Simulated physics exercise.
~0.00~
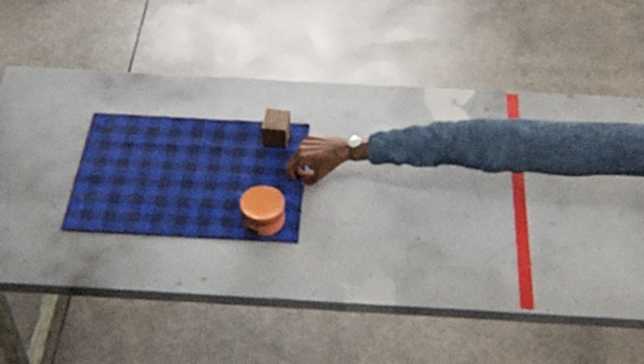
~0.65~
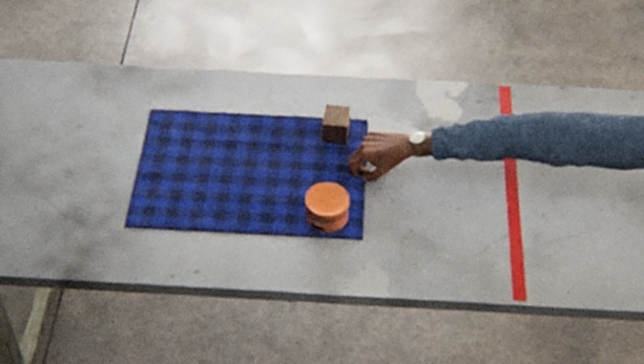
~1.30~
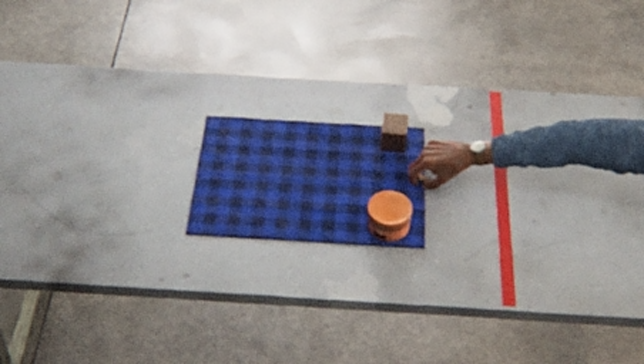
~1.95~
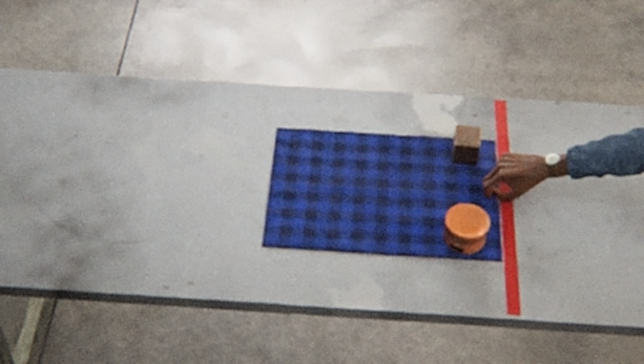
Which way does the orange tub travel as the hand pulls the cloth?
The orange tub moves to the right, riding along on the blue checked cloth.
